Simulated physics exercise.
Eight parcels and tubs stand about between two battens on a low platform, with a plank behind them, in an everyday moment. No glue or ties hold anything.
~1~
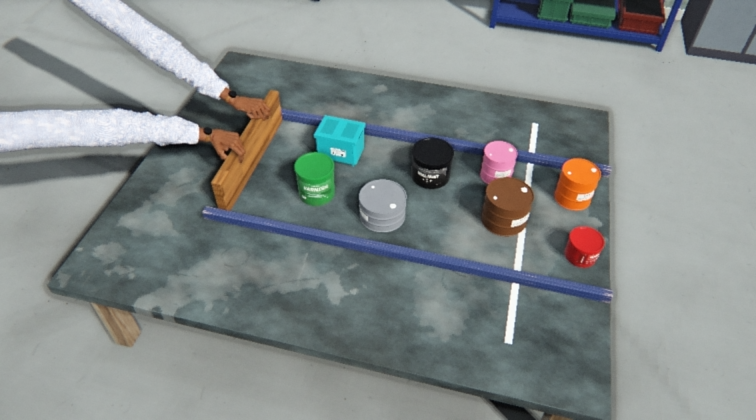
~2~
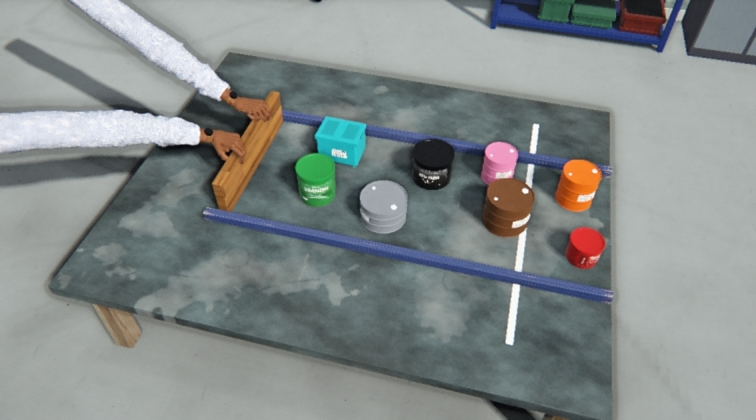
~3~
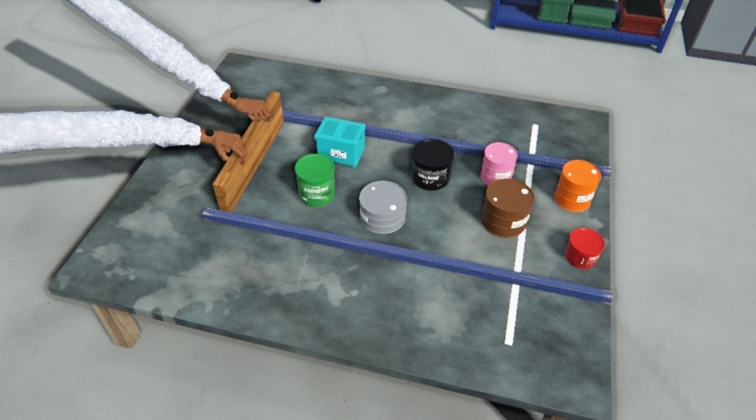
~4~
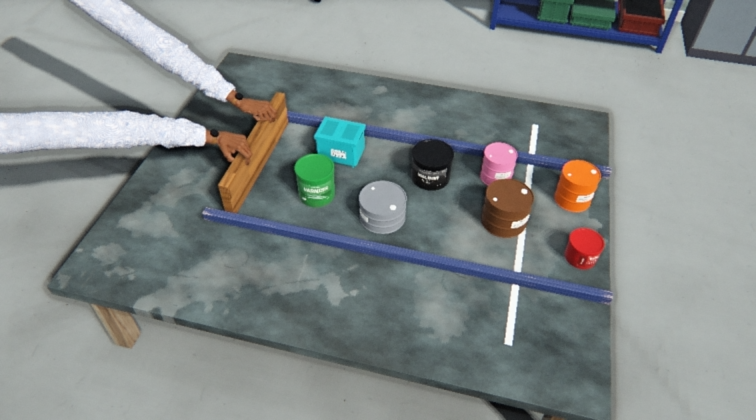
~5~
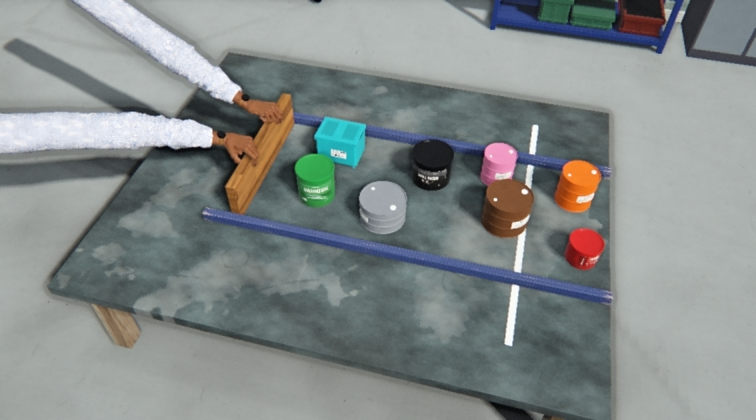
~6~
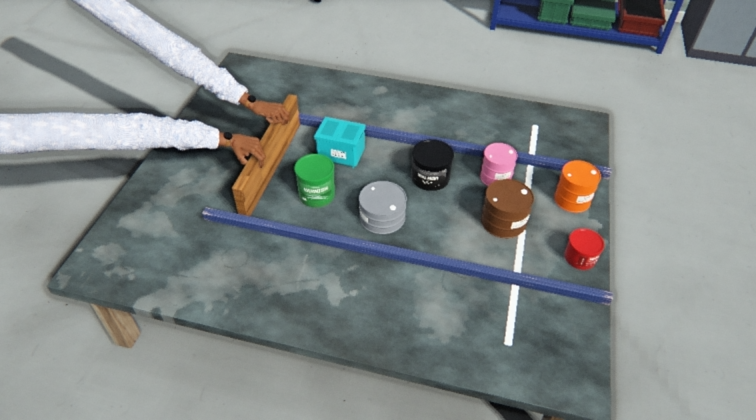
The footage shows two hands in fluffy white sleeves sliding a wooden plank slightly to the right across a dark table, toward eight coloured containers standing near two blue battens and a white strip, while the containers stay essentially still.
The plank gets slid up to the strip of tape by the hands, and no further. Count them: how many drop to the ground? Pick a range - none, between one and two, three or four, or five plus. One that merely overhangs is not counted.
Range: Between one and two.
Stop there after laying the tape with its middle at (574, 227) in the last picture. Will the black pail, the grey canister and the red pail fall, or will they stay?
Short version: The black pail heads down, the grey canister sits tight, the red pail heads down.
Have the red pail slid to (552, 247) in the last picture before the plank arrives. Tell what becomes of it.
From there it holds on.
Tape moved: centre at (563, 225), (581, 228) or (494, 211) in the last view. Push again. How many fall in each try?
The counts come to 5, then 5, then 0.
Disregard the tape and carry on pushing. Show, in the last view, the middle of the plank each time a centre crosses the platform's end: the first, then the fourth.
The first one at (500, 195), the next at (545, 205).
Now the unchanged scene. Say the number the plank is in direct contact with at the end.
That makes 3.
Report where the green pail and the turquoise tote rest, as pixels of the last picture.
Green pail: About (547, 217); turquoise tote: About (555, 182).
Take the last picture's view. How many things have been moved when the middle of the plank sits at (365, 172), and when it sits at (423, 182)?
Moved so far: 4, then 5.
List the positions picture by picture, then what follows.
The first picture shows red pail (584, 247); orange canister (577, 185); brown canister (507, 207); plank (250, 149); tape (524, 215).
The second picture shows orange canister (578, 186); grey canister (383, 207).
The third picture shows brown canister (507, 208); turquoise tote (341, 143).
The fourth picture shows red pail (584, 249); pink canister (498, 165).
The fifth picture shows orange canister (577, 187); black pail (432, 165).
The sixth picture shows red pail (584, 249); orange canister (577, 187); brown canister (507, 209); plank (269, 154); tape (524, 217).
Soon after, none off yet; red pail at rest near (584, 249); orange canister at rest near (577, 187); brown canister at rest near (507, 209).
After that, none off yet; red pail at rest near (584, 249); orange canister displaced a little near (587, 190); brown canister displaced about its own width near (537, 220).
In the end, the number that fall off is one or two; gone, orange canister and red pail.
